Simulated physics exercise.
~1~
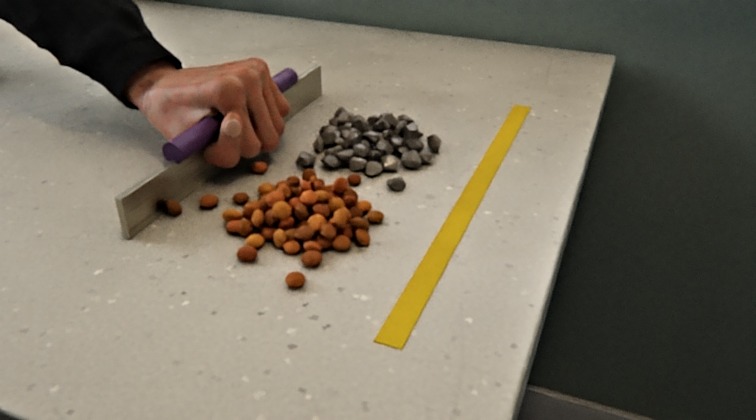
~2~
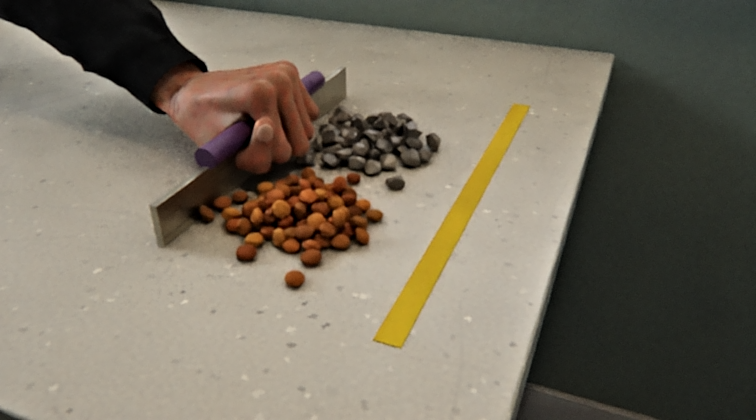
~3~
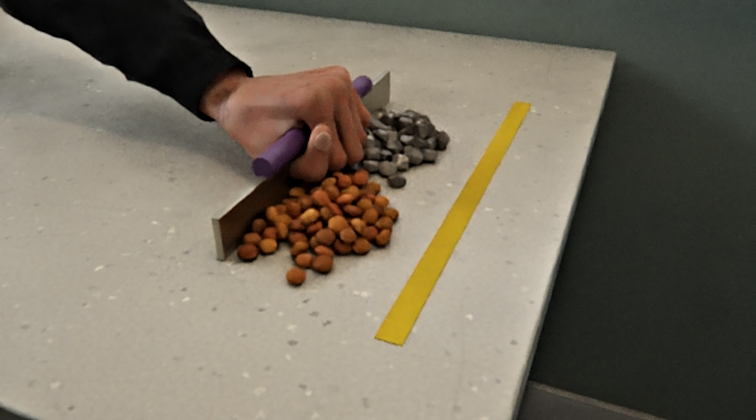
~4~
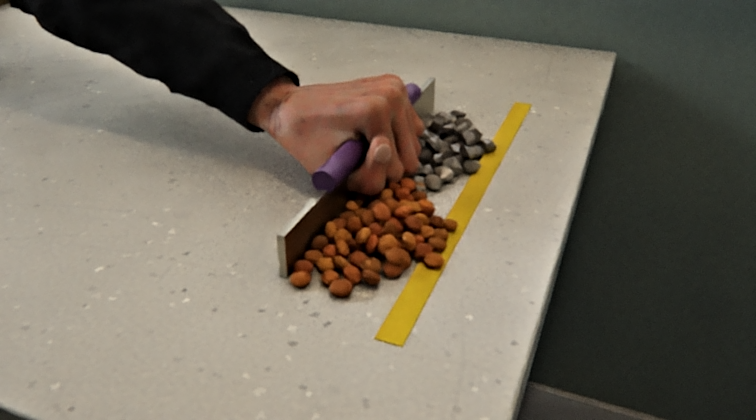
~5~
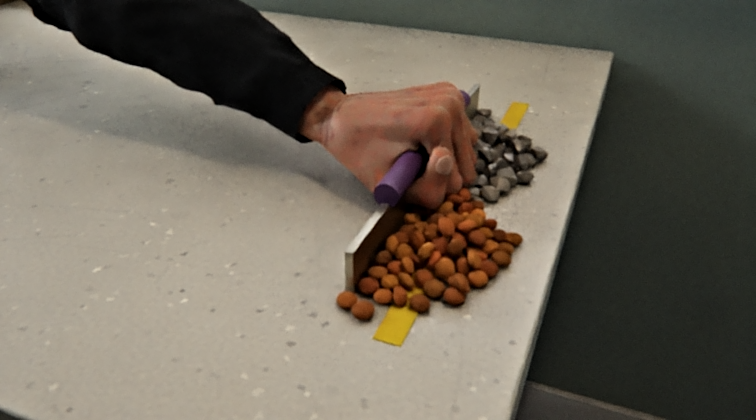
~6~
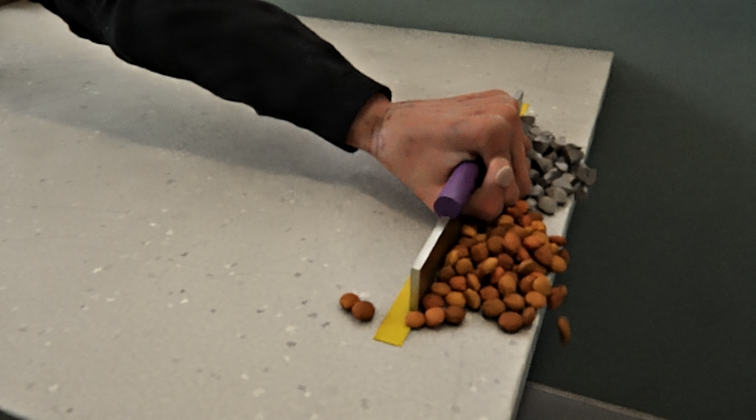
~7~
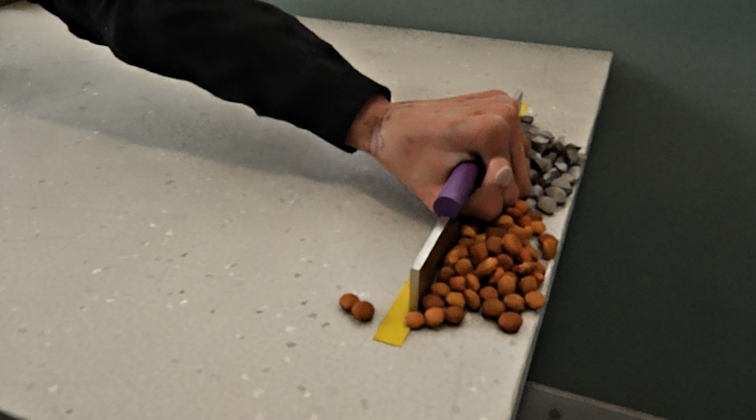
At the start, a hand in a dark sleeve holds a scraper by its purple handle on a pale speckled table, left of a pile of orange-brown pieces and a grey pile behind it. The hand pushes the blade to the right, gathering the loose brown pieces and then moving both piles. They slide across the yellow tape toward the table's right edge, while two brown pieces slip out behind the blade. The scraper stops at the tape as a few pieces from each pile go over the edge. At the end, the hand holds still, with most of both piles still on the table.
